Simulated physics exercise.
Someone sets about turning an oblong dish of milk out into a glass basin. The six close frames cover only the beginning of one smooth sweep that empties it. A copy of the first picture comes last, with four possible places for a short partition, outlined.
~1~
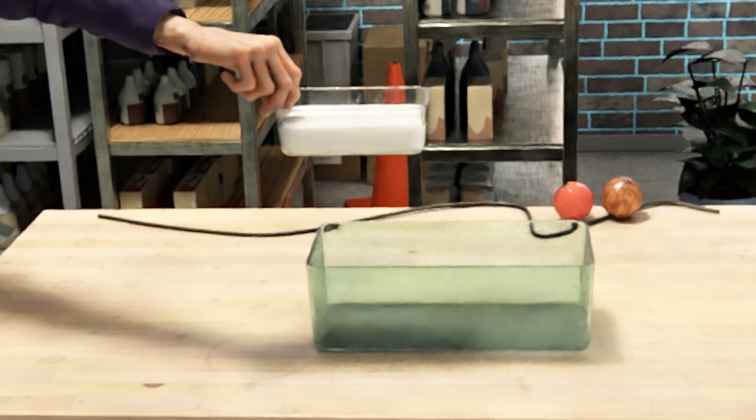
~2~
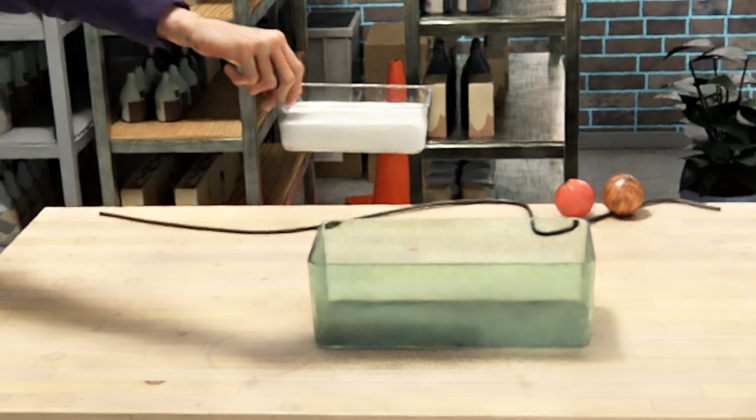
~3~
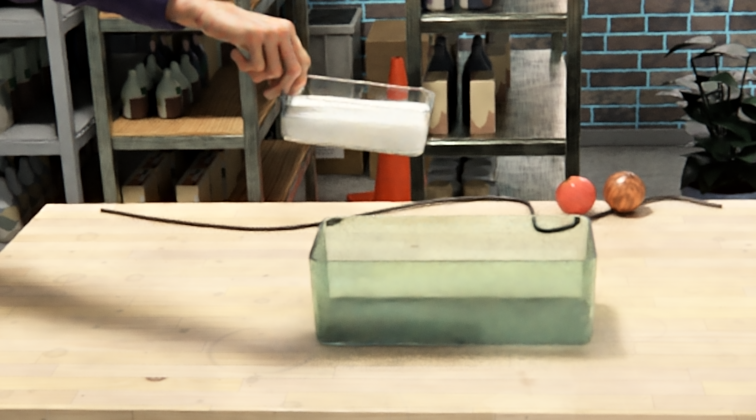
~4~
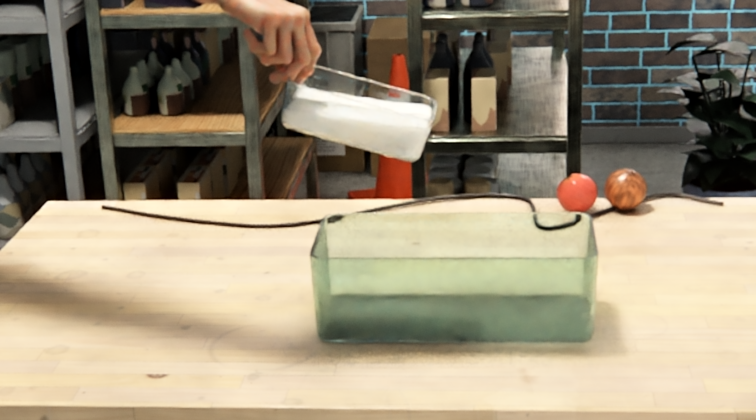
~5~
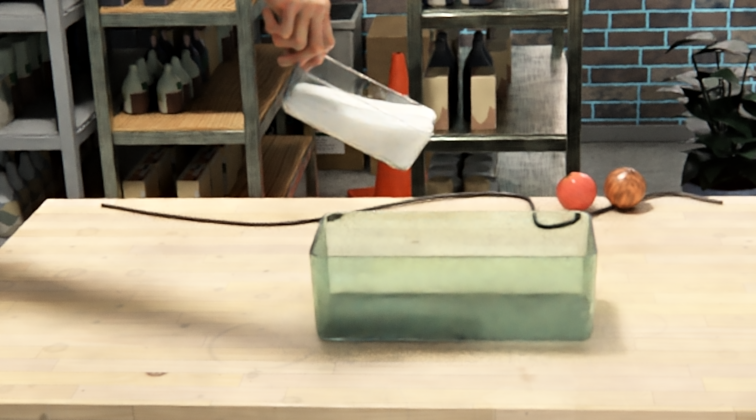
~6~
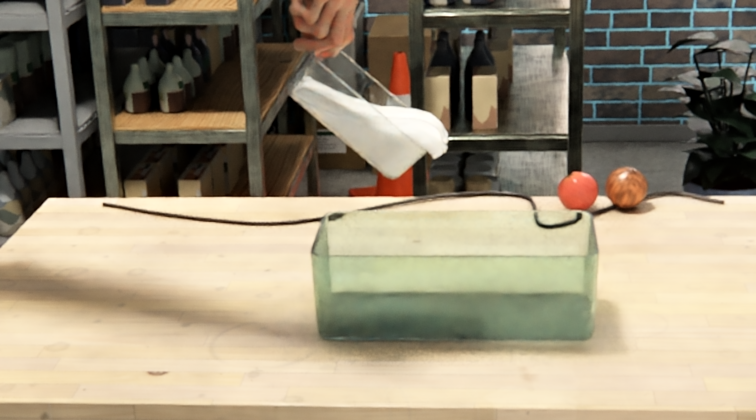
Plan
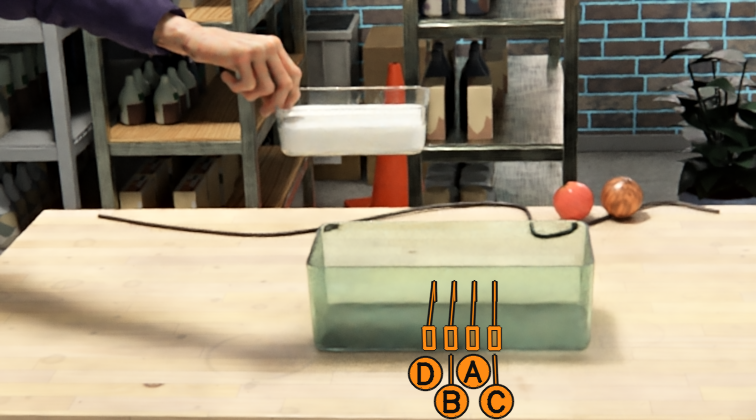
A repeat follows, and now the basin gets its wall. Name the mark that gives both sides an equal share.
A works best here.
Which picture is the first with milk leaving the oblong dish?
In picture 5.
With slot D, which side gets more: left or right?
The right one.
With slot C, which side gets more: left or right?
The left one.
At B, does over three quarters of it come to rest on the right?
No.
On the marked copy, A at (472, 355); B at (450, 355); C at (494, 355); D at (429, 355).
For slot A, about 48 % ends left of the wall and 50 % right of it.
For slot B, about 29 % ends left of the wall and 69 % right of it.
For slot C, about 70 % ends left of the wall and 22 % right of it; 8 % is lost outside.
For slot D, about 20 % ends left of the wall and 77 % right of it.
